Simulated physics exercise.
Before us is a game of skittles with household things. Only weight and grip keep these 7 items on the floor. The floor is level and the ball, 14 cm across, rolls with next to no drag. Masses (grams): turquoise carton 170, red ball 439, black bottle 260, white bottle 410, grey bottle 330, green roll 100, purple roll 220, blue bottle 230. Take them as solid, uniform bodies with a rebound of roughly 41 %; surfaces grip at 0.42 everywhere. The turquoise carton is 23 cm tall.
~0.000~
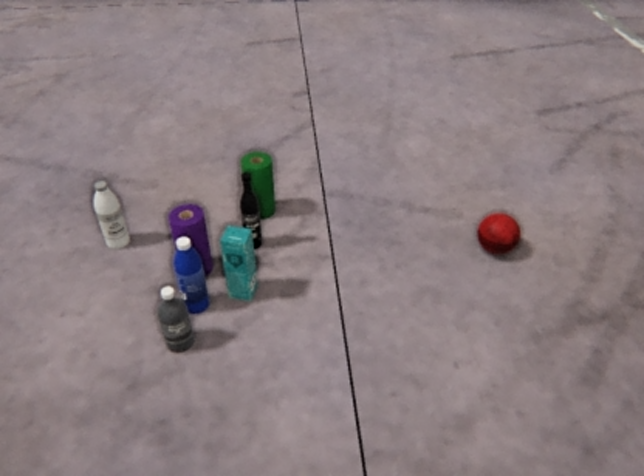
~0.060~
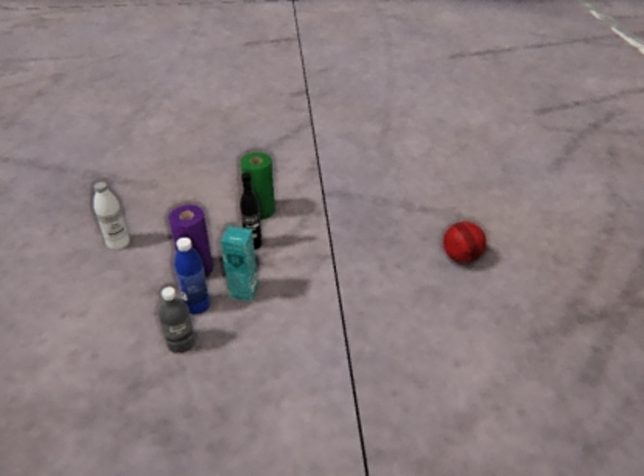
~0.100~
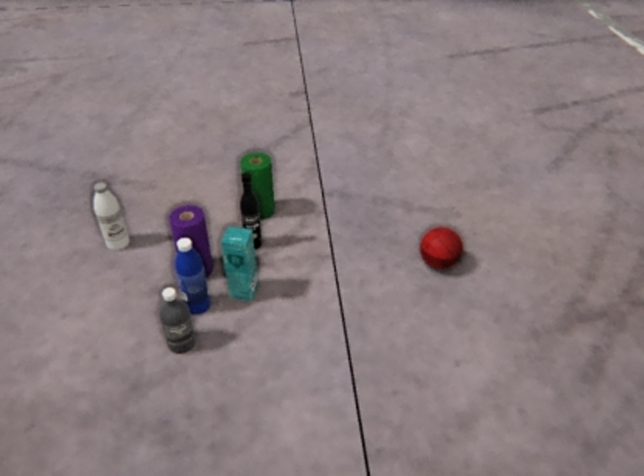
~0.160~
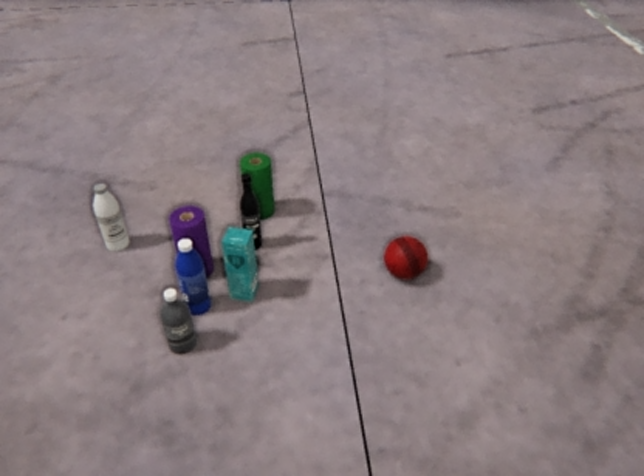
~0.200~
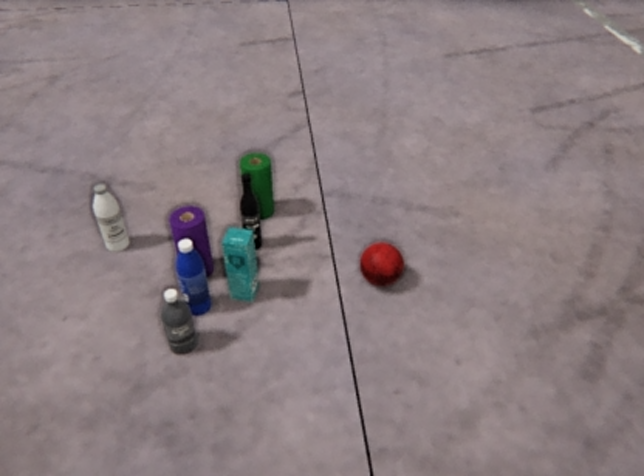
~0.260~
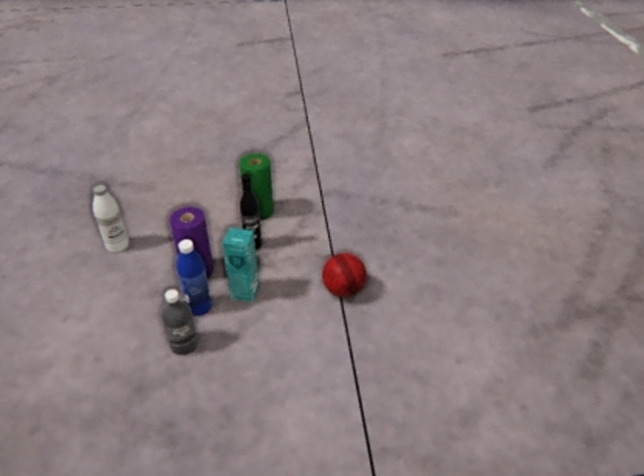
Seven household objects stand grouped on the left of a scuffed grey floor, seen from above at an angle: a green roll at the back, a purple roll, black, blue, white and grey bottles, and a turquoise carton. A red ball sits alone to the right of a thin dark line. It rolls steadily leftward and slightly nearer, reaching the line, while the grouped things stay still and the view barely shifts.
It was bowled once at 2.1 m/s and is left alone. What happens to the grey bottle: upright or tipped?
The grey bottle tips over.
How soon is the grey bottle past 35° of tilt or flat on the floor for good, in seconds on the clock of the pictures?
Near 0.7 s.
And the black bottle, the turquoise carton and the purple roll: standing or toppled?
The black bottle falls over; the turquoise carton topples; the purple roll keeps standing.
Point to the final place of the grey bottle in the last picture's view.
Around (58, 374).
Around 0.86 s, 120 cm rolled; red ball near (134, 384); grey bottle on its side near (60, 368); turquoise carton at 48° to upright; black bottle at 8° to upright.
Around 1.76 s, 180 cm rolled; grey bottle on its side near (58, 373); black bottle on its side; turquoise carton on its side.
Finally (3.3 s), on their side or leaning hard on the floor, turquoise carton, black bottle and grey bottle; the other 4 still in place (within 8 cm). Final places as that camera would see them, grey bottle near (58, 374).
